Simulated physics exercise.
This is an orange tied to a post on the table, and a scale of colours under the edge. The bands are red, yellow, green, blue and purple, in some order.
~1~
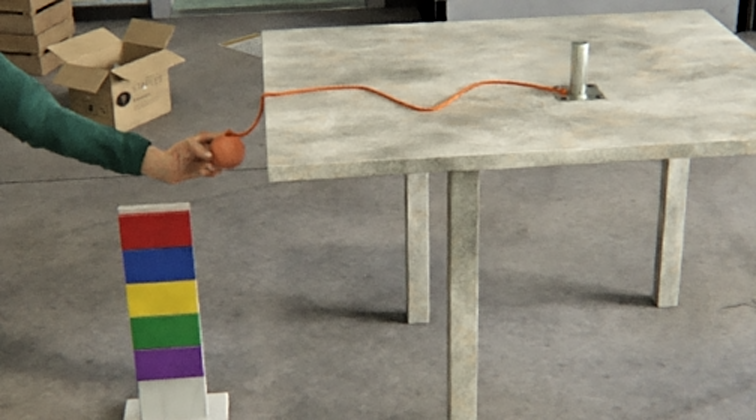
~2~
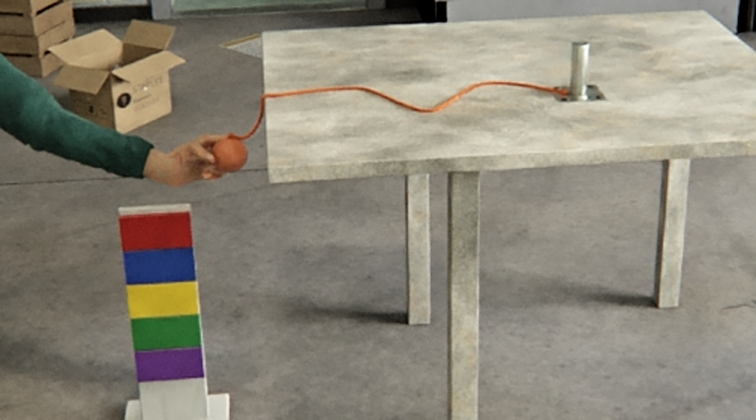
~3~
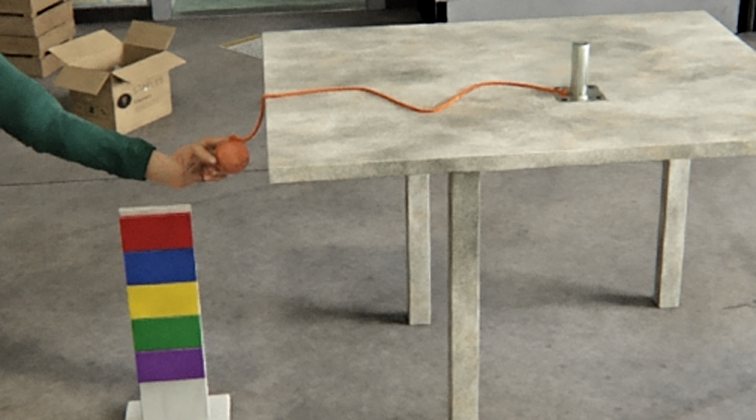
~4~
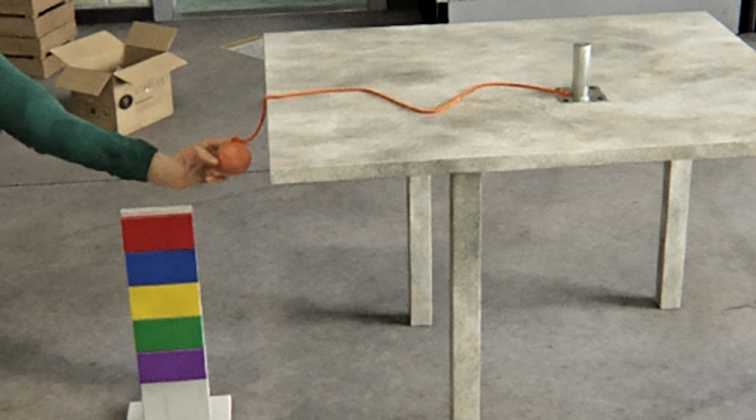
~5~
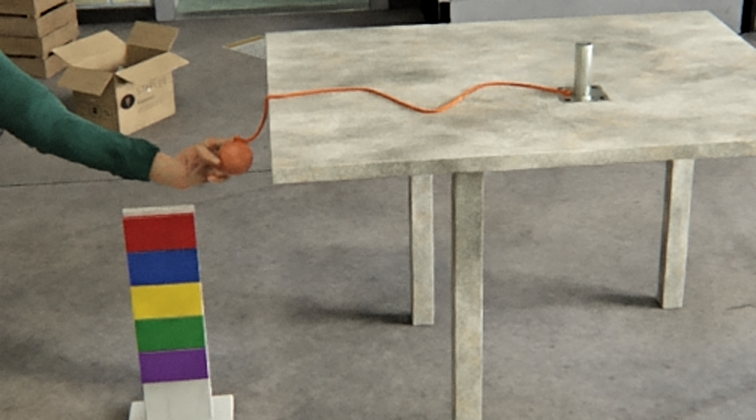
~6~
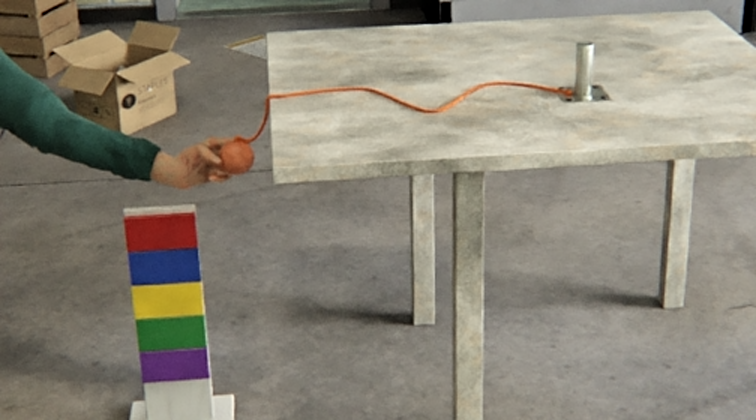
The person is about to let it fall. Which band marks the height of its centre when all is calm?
The shoelace holds its middle at blue.
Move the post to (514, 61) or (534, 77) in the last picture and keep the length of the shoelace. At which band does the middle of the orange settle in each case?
One after the other, yellow; yellow.
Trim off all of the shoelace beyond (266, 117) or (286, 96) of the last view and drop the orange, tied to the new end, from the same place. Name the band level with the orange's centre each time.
It would be red; above them all.
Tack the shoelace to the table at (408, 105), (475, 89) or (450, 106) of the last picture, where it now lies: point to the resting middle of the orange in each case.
The places are (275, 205), (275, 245) and (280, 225).
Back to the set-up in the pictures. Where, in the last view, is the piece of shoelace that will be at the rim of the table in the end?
That spot is around (352, 89).
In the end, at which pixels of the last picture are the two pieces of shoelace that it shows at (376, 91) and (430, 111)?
About (292, 102), and the other about (376, 100).
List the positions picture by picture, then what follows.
In the first frame, orange (227, 151); red (155, 231); blue (159, 266); yellow (162, 299); green (166, 332); purple (169, 364).
In the second frame, orange (230, 154); shoelace through (528, 86) (465, 92) (419, 110) (366, 89) (291, 94).
In the third frame, orange (232, 156).
In the fourth frame, orange (233, 158); shoelace through (529, 87) (466, 93) (421, 111) (368, 91) (293, 95).
In the fifth frame, orange (235, 157).
In the sixth frame, orange (236, 157); shoelace through (532, 86) (469, 92) (424, 111) (371, 90) (296, 95).
Soon after, orange near (246, 259); level with blue.
Then, orange near (299, 254); level with blue.
Further on, orange near (269, 262); level with blue.
At rest, orange near (276, 264); level with blue. At blue.
